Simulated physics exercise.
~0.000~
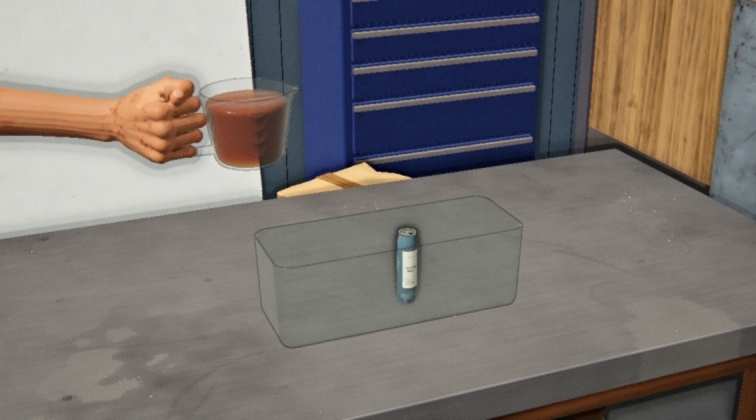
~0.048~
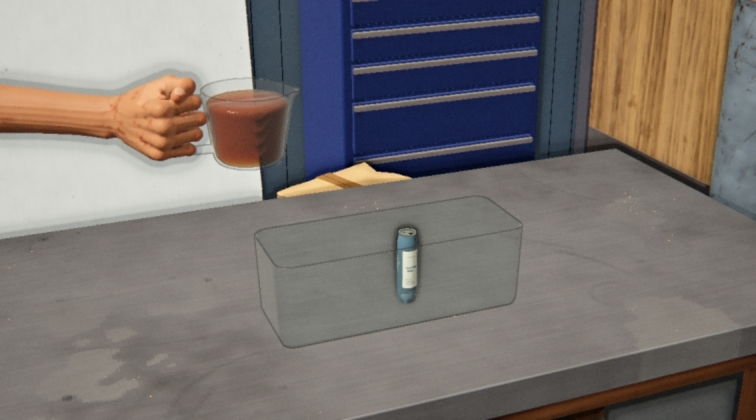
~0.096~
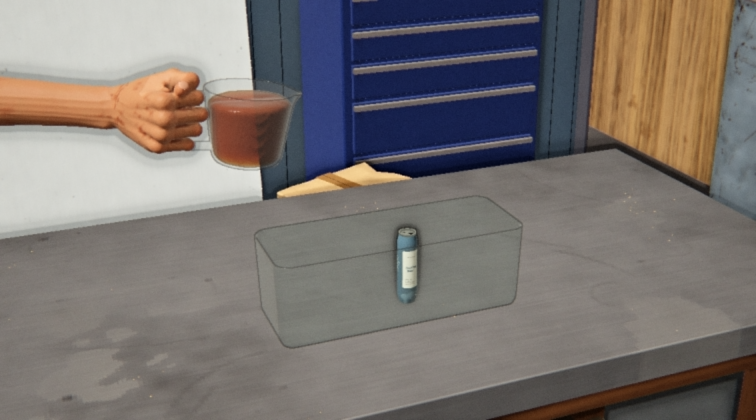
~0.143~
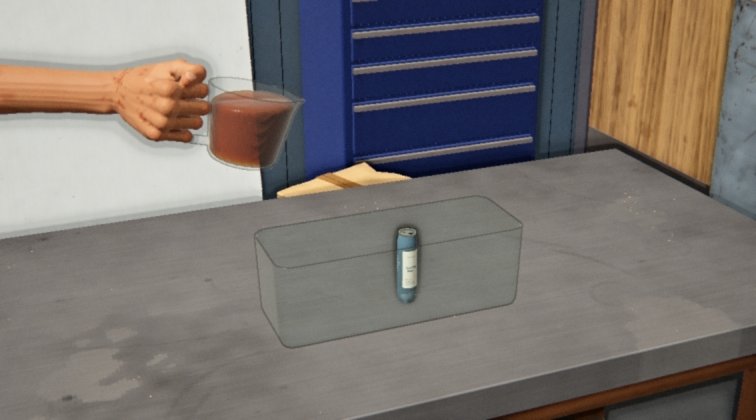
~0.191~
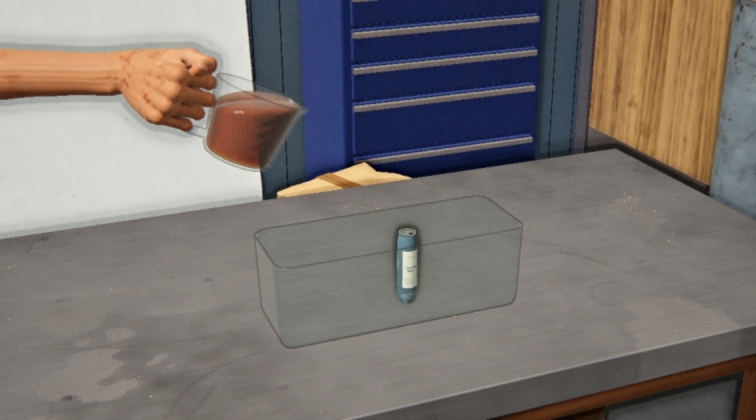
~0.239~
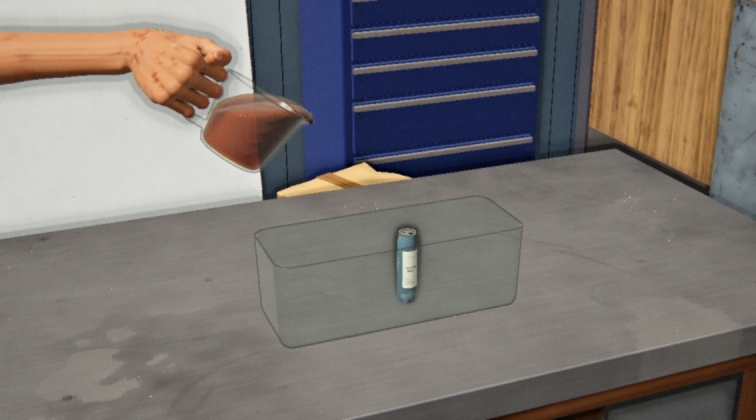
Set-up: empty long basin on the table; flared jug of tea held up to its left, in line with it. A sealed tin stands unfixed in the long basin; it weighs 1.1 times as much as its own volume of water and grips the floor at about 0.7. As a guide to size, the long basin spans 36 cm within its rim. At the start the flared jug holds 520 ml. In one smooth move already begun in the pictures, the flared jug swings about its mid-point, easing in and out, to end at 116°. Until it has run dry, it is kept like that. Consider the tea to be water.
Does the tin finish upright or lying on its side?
It finishes upright.
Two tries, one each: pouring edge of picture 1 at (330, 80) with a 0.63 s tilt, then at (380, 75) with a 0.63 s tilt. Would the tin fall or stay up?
Try 1: Tipped over; try 2: Tipped over.
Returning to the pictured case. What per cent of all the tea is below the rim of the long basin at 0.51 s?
30 %, more or less.
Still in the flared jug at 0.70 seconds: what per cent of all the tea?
Close to 1 percent of the whole amount.
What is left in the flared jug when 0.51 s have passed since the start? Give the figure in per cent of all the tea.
28 %.
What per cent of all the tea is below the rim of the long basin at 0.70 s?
I reckon close to 92 per cent.
Then, 0.51 s in, the tilt is 105° and 28 per cent is still to pour; the tin stands where it began.
Then, 0.70 s in, the tilt is 116° and 1 per cent is still to pour; the tin stands where it began.
Then, 0.91 s in, the tilt is 116° and 0 per cent is still to pour; the tin stands where it began.
Then, 1.13 s in, the tilt is 116° and 0 per cent is still to pour; the tin stands where it began.
Finally, the tin stands where it began.
